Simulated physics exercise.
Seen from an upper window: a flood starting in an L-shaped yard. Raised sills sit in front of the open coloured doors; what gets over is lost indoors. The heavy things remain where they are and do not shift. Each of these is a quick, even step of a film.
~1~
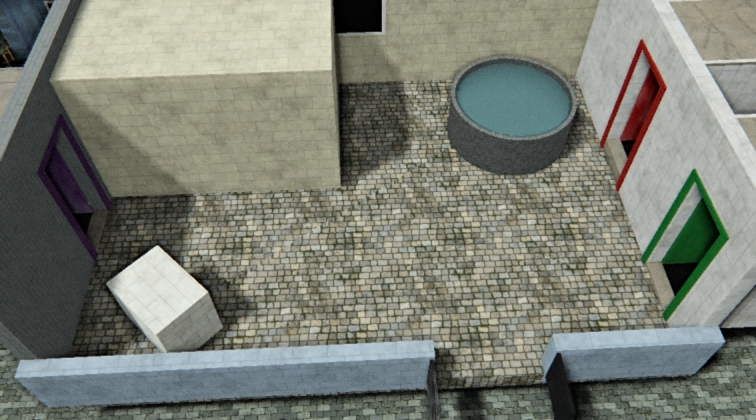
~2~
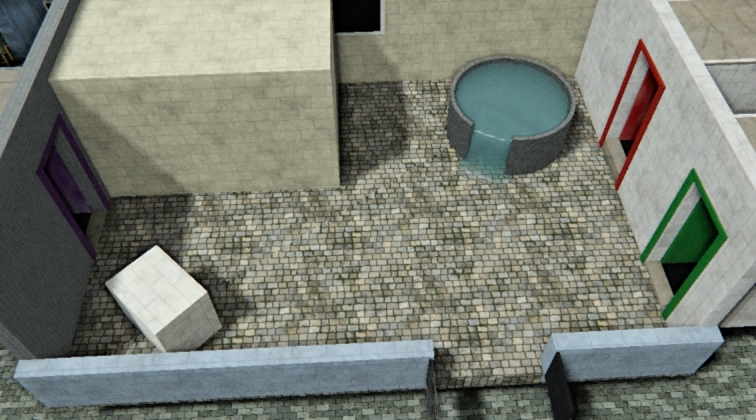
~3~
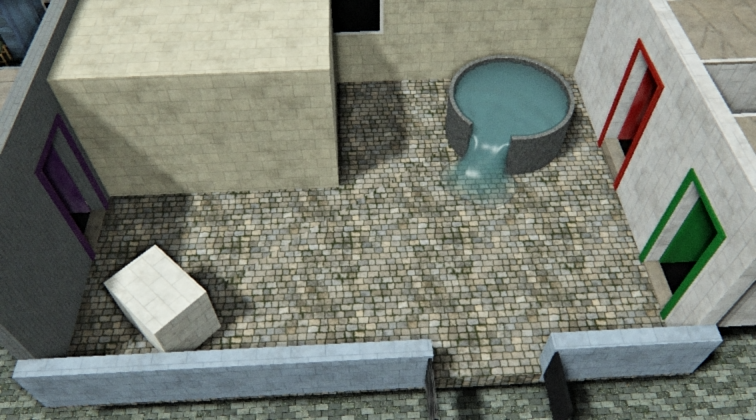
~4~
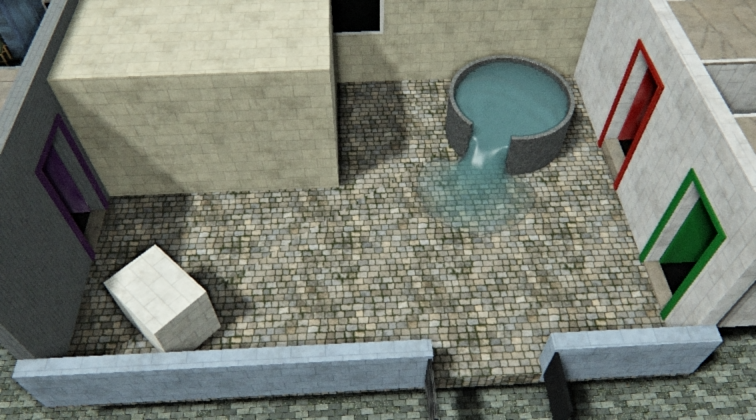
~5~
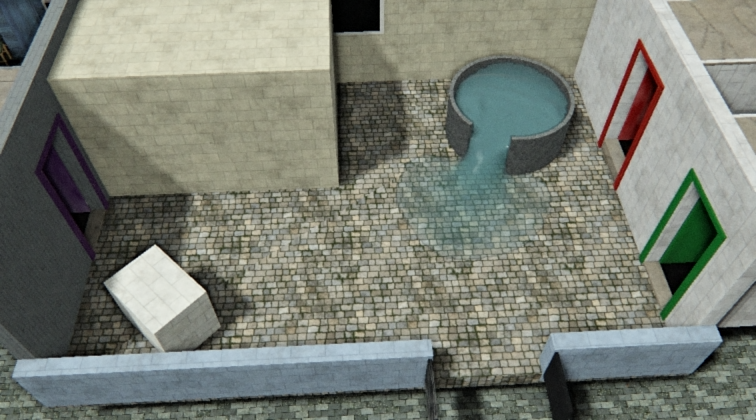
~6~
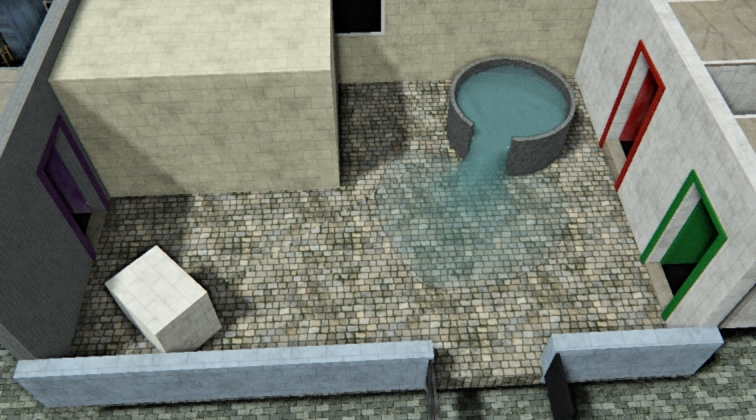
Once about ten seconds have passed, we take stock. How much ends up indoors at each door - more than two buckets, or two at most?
Purple door: Over two buckets; green door: Two buckets at most; red door: Two buckets at most.
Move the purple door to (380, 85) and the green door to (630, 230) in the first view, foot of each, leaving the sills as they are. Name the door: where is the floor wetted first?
Result: The one in green.
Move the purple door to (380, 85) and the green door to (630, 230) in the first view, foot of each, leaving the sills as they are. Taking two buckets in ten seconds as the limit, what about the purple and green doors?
Purple door stays within it, green door stays within it.
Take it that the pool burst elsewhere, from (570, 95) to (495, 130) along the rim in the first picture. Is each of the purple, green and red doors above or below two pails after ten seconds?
In order, purple door overshoots the limit, green door overshoots the limit, red door overshoots the limit.
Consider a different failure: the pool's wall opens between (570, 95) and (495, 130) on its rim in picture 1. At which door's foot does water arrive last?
It's the one in purple.
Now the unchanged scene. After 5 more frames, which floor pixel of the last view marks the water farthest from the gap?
About at (333, 369).
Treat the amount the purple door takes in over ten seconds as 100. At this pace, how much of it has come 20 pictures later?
Near 0 in a hundred.
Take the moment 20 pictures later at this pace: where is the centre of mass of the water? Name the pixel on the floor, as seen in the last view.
Centre of mass: Roughly (437, 211).
A moment on, water covers 40 % of the floor; the purple door not reached, the green door not reached, the red door not reached.
Next, water covers 55 % of the floor; the purple door not reached, the green door wet at the sill, nothing in, the red door not reached.
Then, water covers 65 % of the floor; the purple door not reached, the green door wet at the sill, nothing in, the red door not reached.
Later, water covers 80 % of the floor; the purple door under two buckets in, the green door under two buckets in, the red door wet at the sill, nothing in.
In the end, water covers 85 % of the floor; the purple door over two buckets in, the green door under two buckets in, the red door wet at the sill, nothing in.
